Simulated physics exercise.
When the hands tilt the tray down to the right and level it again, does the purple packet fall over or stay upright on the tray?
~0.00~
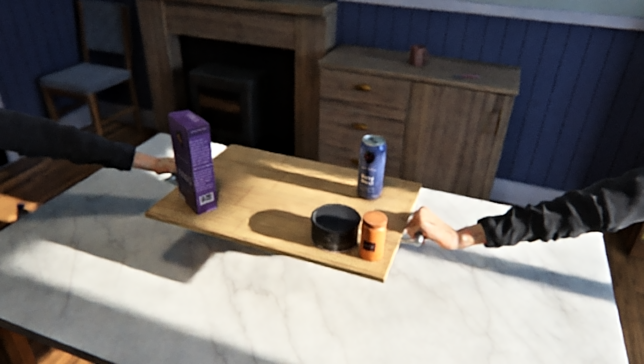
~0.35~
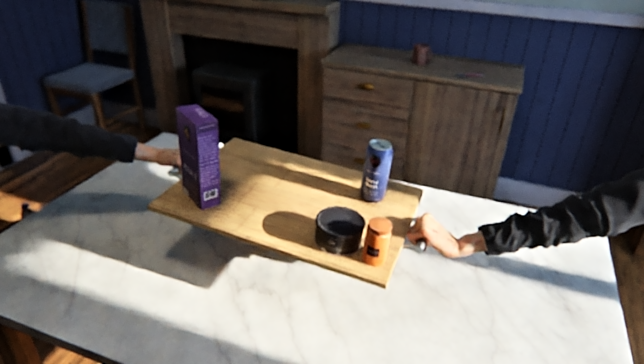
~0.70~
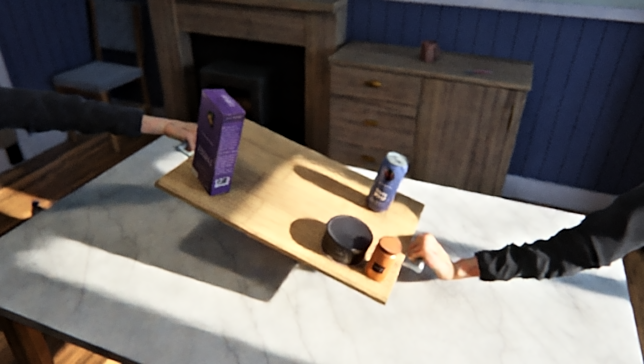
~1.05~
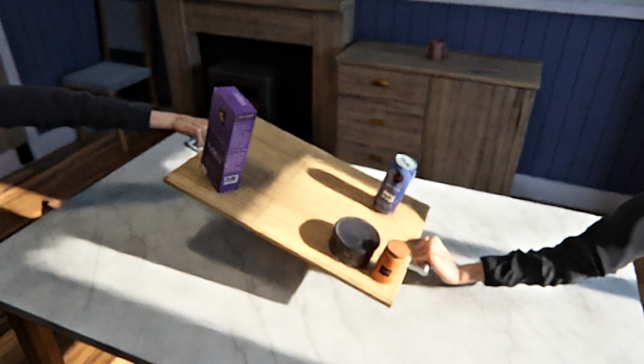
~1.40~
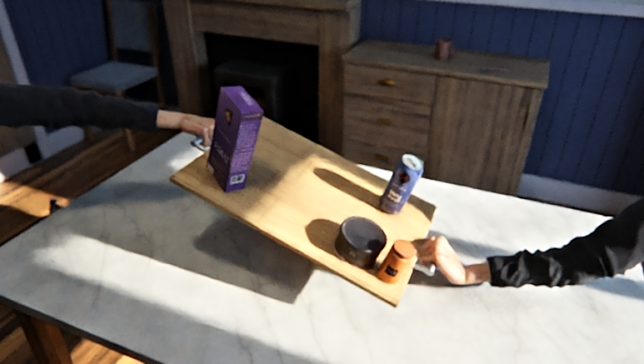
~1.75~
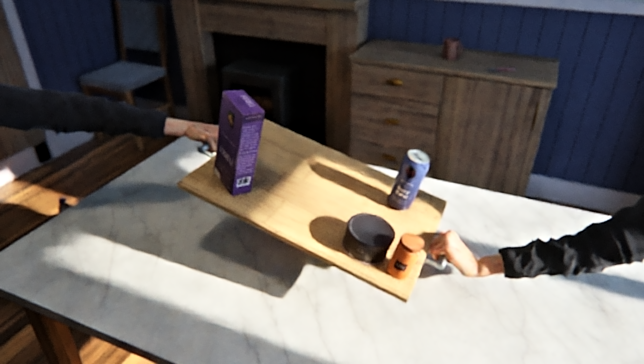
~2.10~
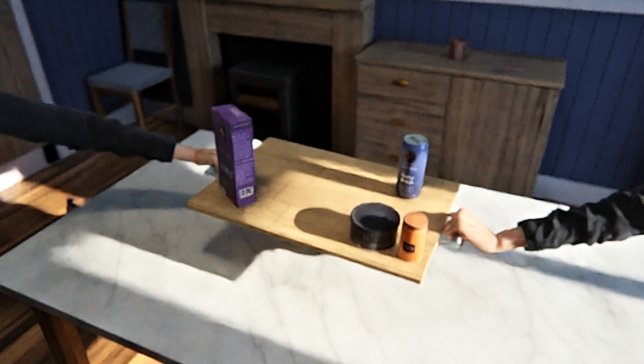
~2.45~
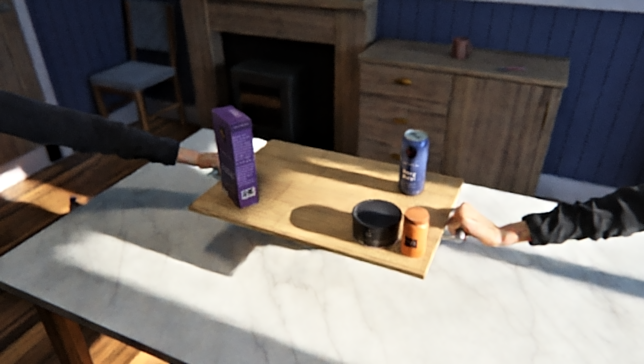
The purple packet stays standing on the tray. It leans with the tray as it tilts and is upright again once the tray is levelled.
Above a marble-topped table in a blue-panelled room, two hands hold a wooden tray carrying a purple packet, a blue can, a black tub and an orange shaker. They tilt it right edge down, hold it briefly, then level it, with all the items still standing on it.
